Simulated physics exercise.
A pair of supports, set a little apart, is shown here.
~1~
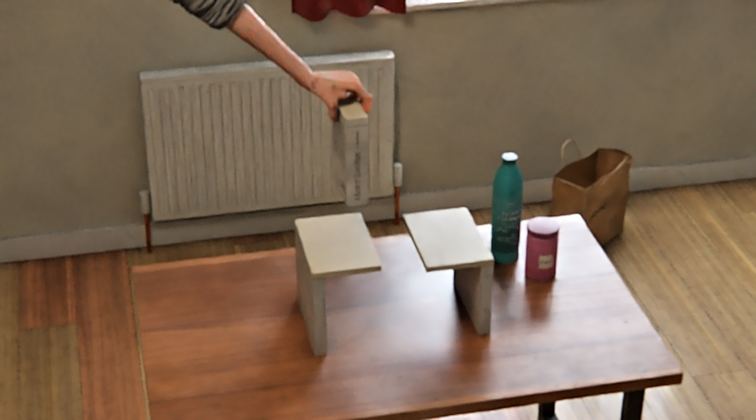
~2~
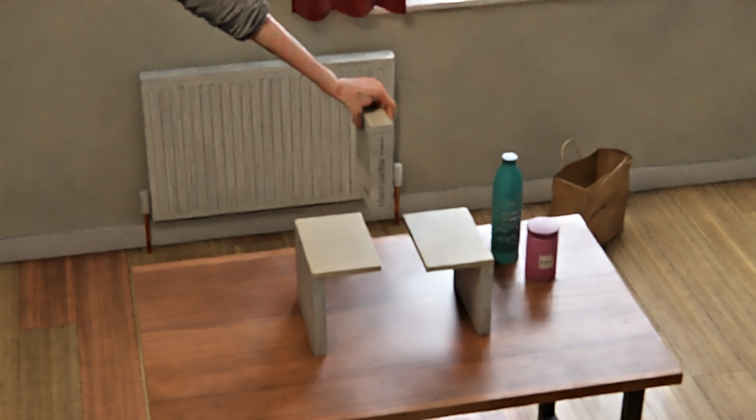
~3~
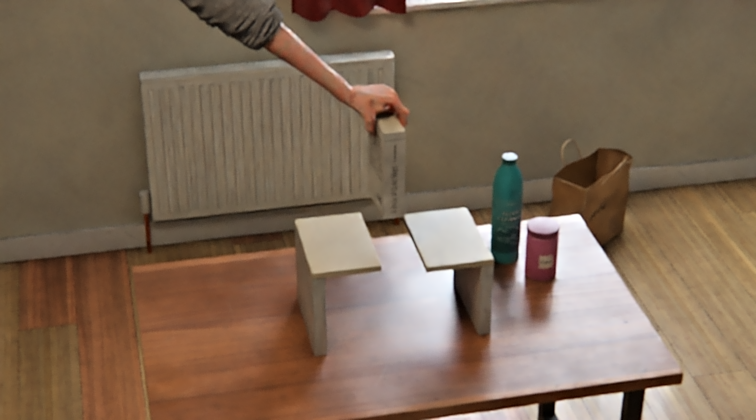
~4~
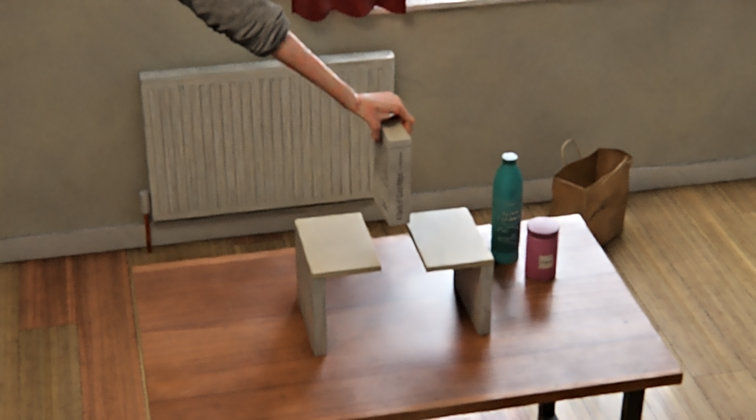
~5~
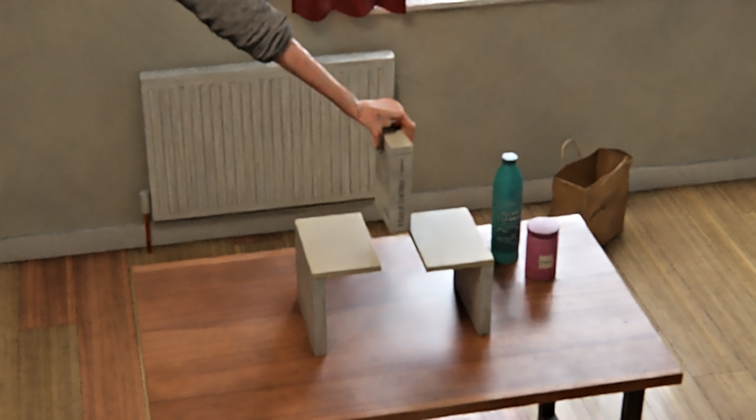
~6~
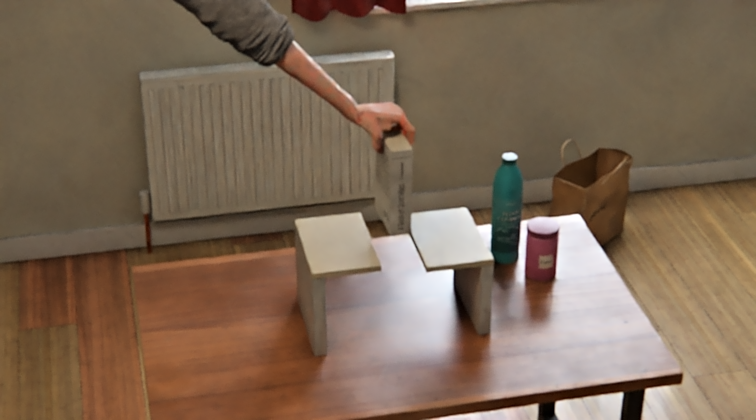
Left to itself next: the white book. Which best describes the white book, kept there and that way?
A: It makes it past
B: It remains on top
A, it makes it past.
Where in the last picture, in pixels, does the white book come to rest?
Close to (393, 279) in the last picture.
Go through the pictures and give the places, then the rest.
The first picture shows being brought over the gap; white book (350, 149); turquoise bottle (507, 207).
The second picture shows being brought over the gap; white book (374, 156); turquoise bottle (507, 207).
The third picture shows being brought over the gap; white book (387, 162); turquoise bottle (507, 207).
The fourth picture shows being brought over the gap; white book (392, 170); turquoise bottle (507, 207).
The fifth picture shows being brought over the gap; white book (393, 176); turquoise bottle (507, 207).
The sixth picture shows poised above the slot; white book (393, 180); turquoise bottle (507, 207).
Then, 0.20 s past the last view, white book displaced a little near (393, 198).
Then, 0.30 s past the last view, white book displaced about its own width near (393, 253).
Then, 0.40 s past the last view, white book displaced well along near (393, 272).
Finally, moved from the start, white book; the other 2 still in place. Final places as the last picture's camera would see them, white book near (393, 279). The book goes down the gap.
